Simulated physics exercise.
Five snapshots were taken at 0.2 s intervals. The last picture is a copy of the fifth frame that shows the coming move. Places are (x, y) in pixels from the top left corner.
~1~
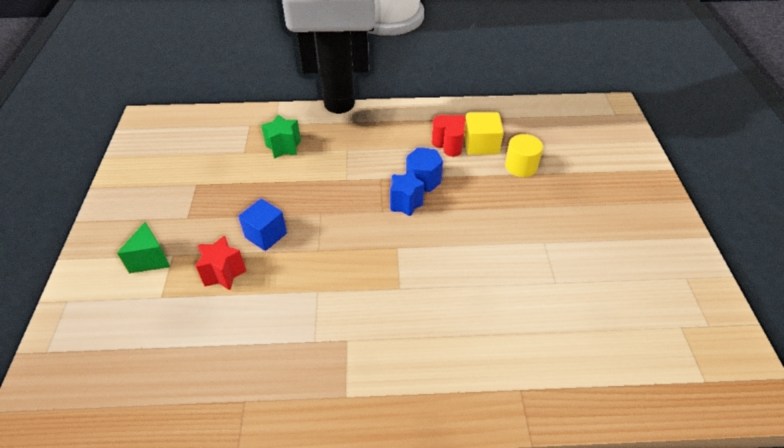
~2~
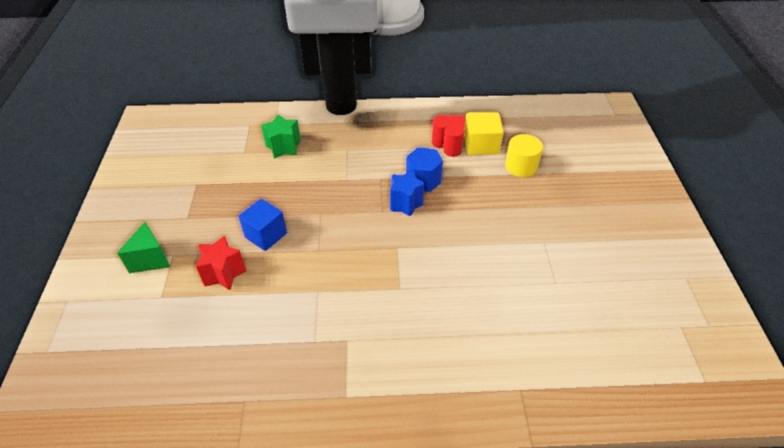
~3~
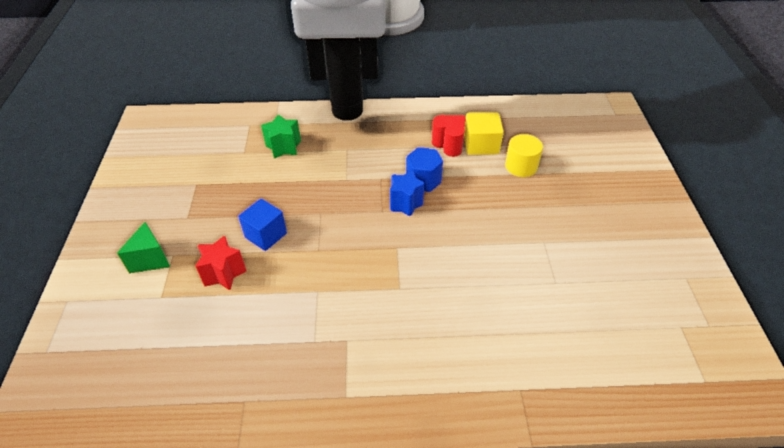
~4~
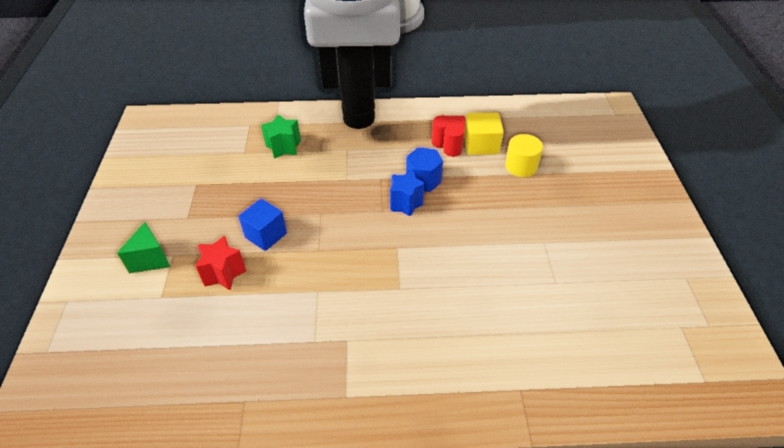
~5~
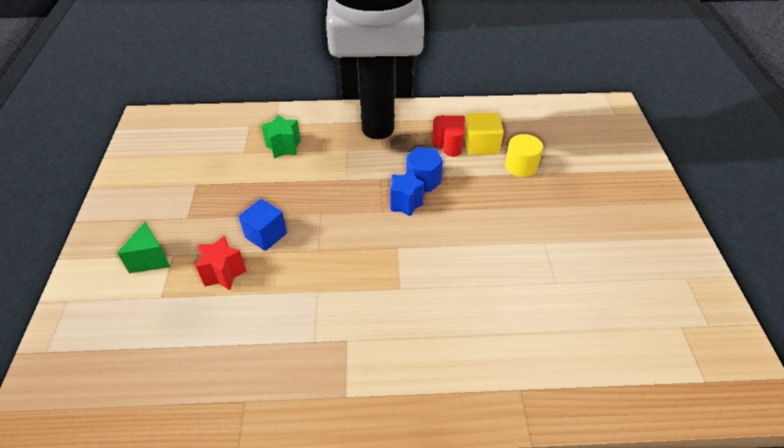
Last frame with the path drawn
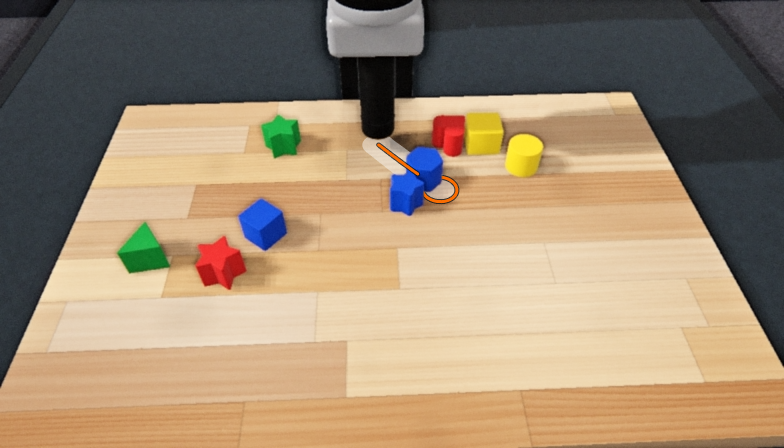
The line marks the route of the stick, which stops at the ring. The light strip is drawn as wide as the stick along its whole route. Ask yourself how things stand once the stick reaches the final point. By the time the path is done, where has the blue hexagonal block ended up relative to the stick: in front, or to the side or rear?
My prediction: In front.
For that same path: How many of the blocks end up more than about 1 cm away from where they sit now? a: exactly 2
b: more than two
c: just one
I'll go with c - just one.
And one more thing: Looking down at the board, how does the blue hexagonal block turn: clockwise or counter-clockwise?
Looking down: Clockwise.
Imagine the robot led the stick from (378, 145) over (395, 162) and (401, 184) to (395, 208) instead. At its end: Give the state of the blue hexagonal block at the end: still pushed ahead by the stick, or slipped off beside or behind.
Expect to find it next to or behind the stick.
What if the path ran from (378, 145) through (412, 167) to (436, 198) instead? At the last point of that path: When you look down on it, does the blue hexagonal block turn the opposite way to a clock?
I believe not.
Drawn move, straight from (378, 145) to (440, 189).
The first path, step by step. Halfway along, stick at (408, 152); blue hexagonal block at (431, 163).
At the end, stick at (441, 175); blue star still; blue hexagonal block at (461, 189), turned 25° clockwise.
